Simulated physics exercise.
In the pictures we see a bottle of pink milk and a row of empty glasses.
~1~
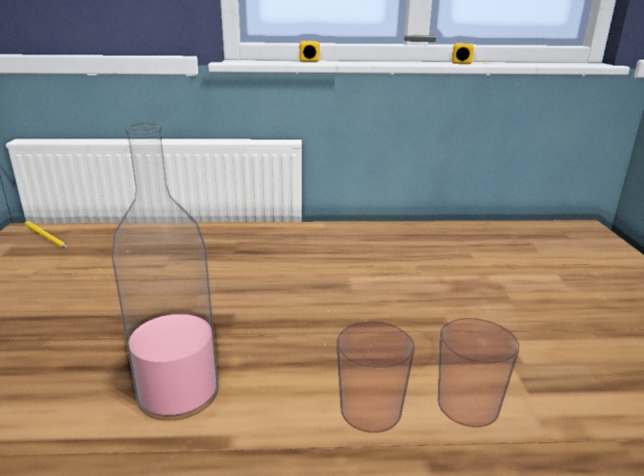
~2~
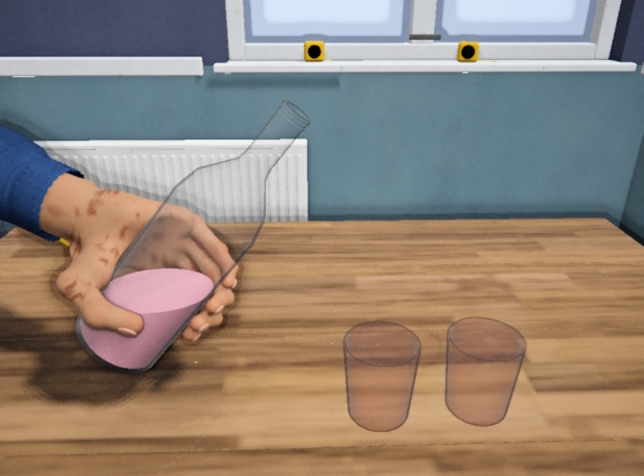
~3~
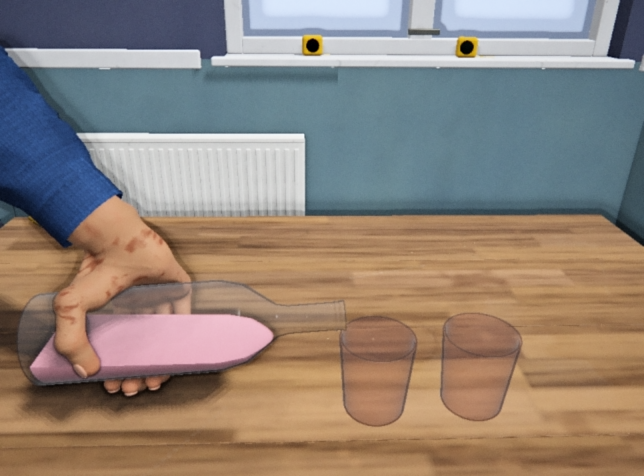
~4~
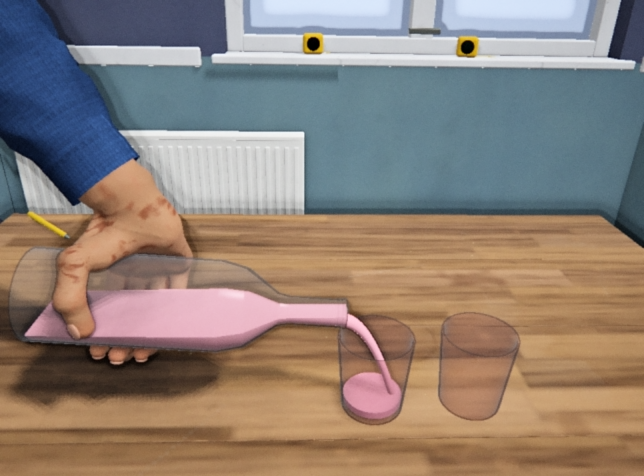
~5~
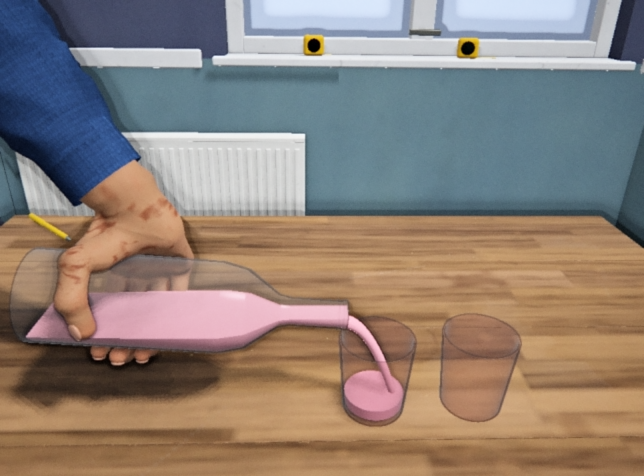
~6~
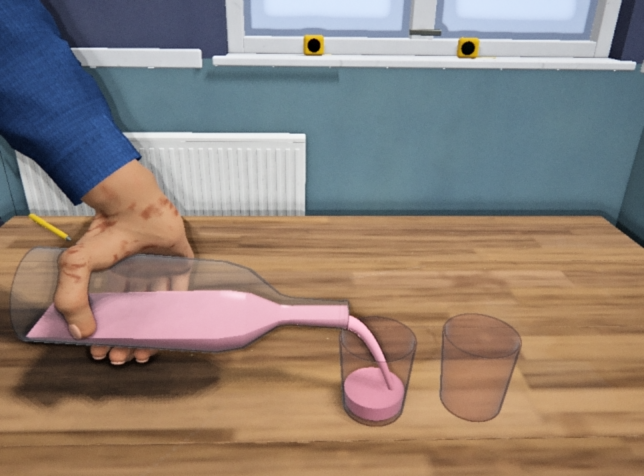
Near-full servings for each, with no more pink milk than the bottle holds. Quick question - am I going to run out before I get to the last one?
Yes, you will run out.
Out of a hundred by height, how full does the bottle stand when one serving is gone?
I'd say near 10 in a hundred.
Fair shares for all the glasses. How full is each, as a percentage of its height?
Shared level: Approx. 70 per cent.
Next, the first is about half full.
After that, the first is done and the bottle has about a third of its load.
Finally, the bottle is empty with one filled and the next at about half of a serving.
